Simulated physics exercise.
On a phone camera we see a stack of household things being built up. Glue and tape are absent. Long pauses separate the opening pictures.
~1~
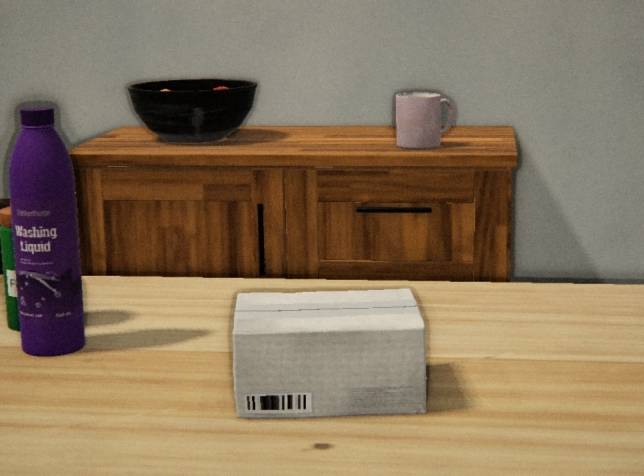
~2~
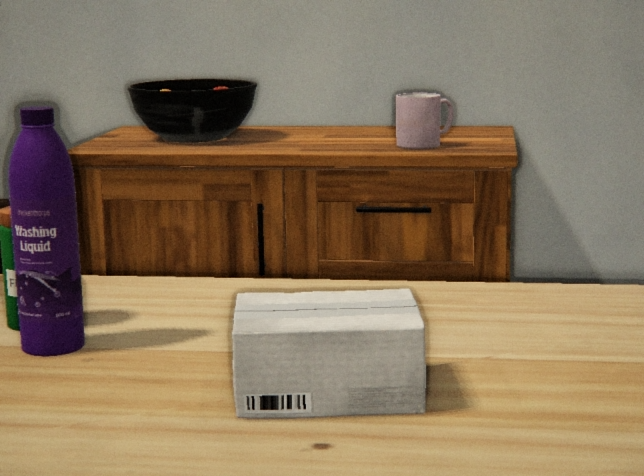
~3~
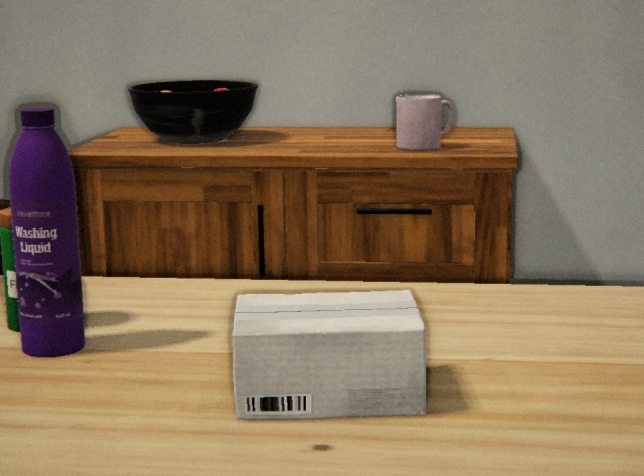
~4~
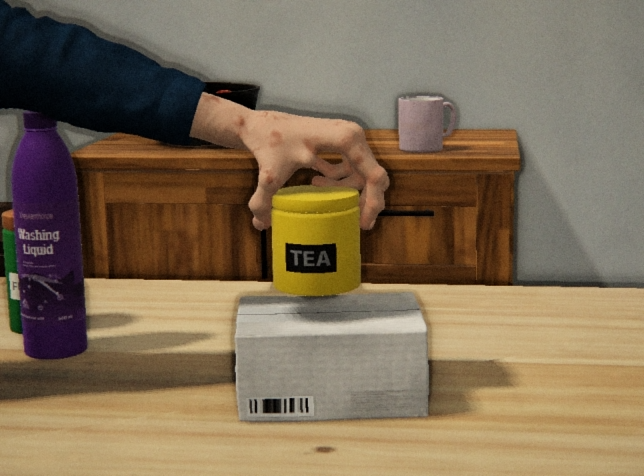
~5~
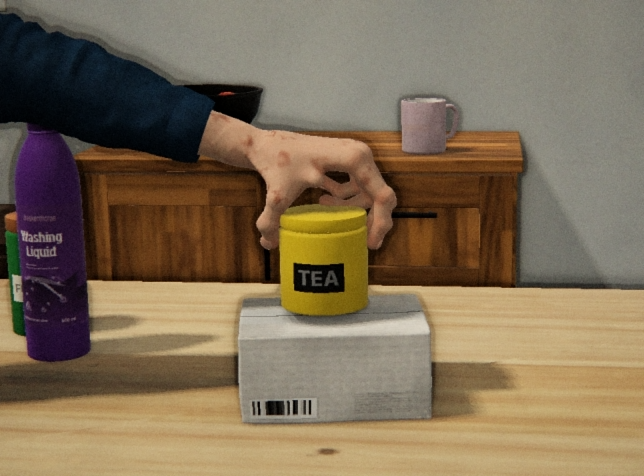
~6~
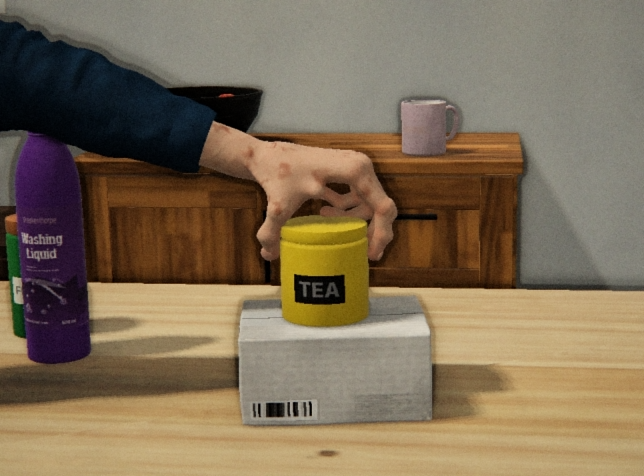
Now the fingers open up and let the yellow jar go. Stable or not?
My guess: It stays upright.
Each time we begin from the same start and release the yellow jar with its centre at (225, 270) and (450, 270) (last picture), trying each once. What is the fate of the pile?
On the first go it collapses, and on the second it collapses.
Then, 0.70 s on from there, no change.
Then, 1.70 s on from there, yellow jar resting near (325, 270).
In the end, all 4 unmoved. At the end, from the last picture's camera, yellow jar near (325, 270). The pile holds.
